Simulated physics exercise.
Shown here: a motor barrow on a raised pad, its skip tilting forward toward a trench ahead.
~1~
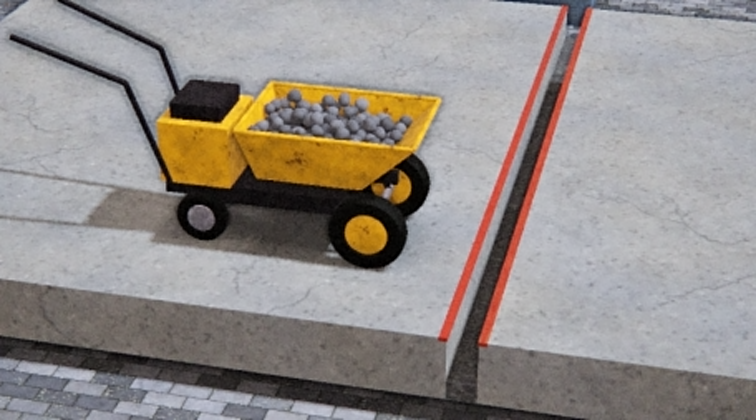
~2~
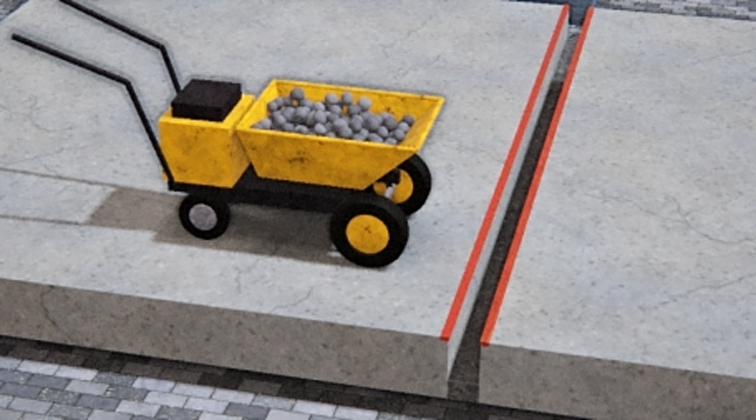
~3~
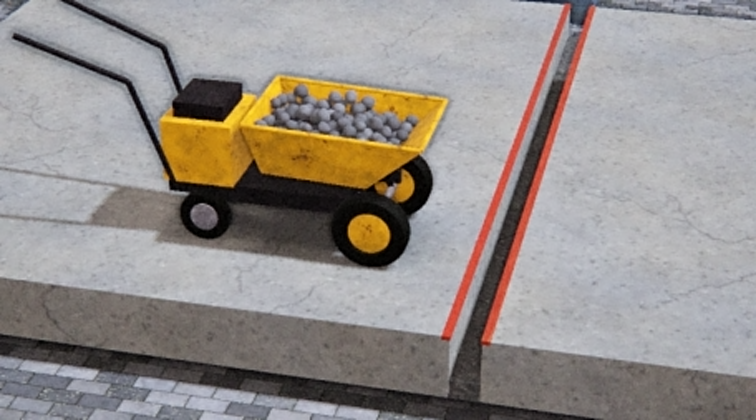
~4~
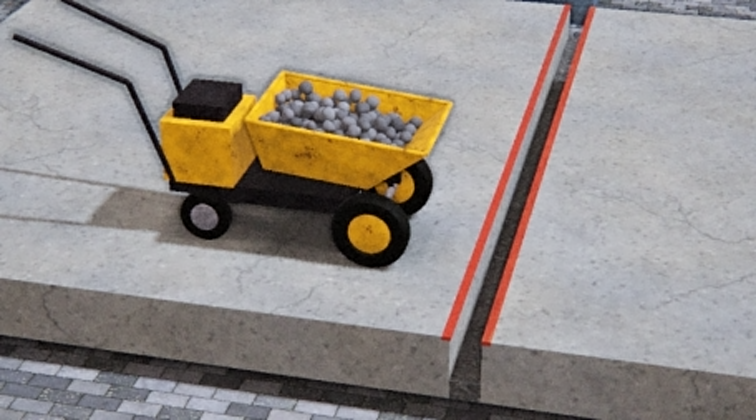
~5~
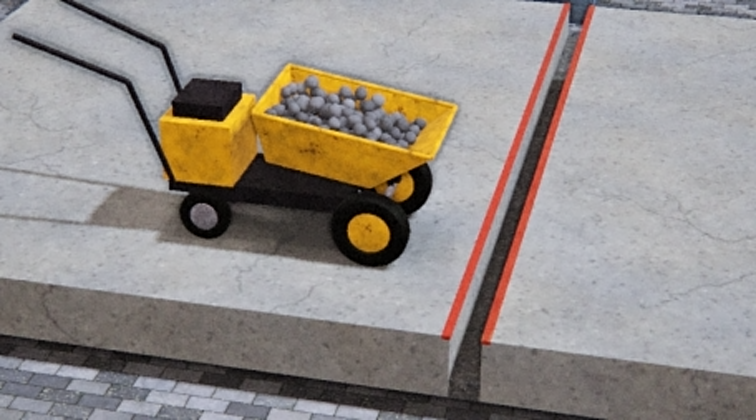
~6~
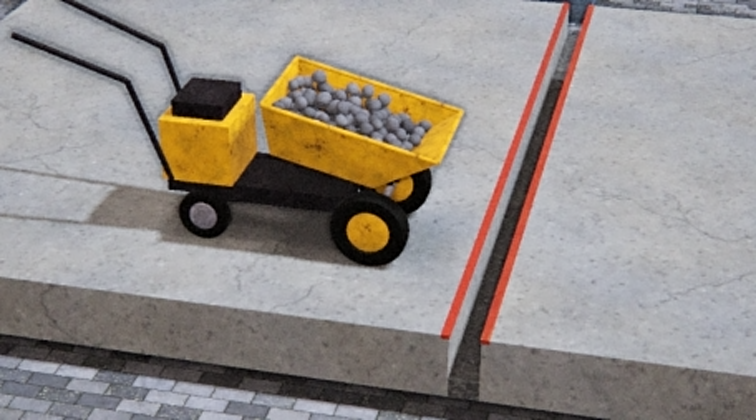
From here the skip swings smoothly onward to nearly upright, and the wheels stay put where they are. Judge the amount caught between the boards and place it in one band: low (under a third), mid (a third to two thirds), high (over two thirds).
Mid.
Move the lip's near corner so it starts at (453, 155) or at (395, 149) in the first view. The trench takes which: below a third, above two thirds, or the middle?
One: Below one third. Two: One to two thirds.
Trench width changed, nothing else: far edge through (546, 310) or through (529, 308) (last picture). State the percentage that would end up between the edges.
The first try lands around 100 %, the second around 90 %.
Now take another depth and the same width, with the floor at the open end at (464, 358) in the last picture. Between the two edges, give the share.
The share comes to around 30 percent.
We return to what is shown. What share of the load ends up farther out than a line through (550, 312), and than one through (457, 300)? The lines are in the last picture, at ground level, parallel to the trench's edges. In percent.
I'd say about 20 and about 100 in a hundred.
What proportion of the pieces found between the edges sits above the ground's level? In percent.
My figure is near 10 per cent.
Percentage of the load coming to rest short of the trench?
Share: Near 0 %.
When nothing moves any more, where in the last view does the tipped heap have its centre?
Near (515, 245).
Shortly afterwards, skip tipped steeply; the whole lot in the skip.
Next, skip tipped steeply; near two thirds in the skip; a little in or heaped over the trench; near a quarter beyond it; only a few falling.
Some moments later, skip tipped right over; a little in the skip; near half in or heaped over the trench; near half beyond it.
In the end, skip tipped right over; a little in the skip; near half in or heaped over the trench; near half beyond it.
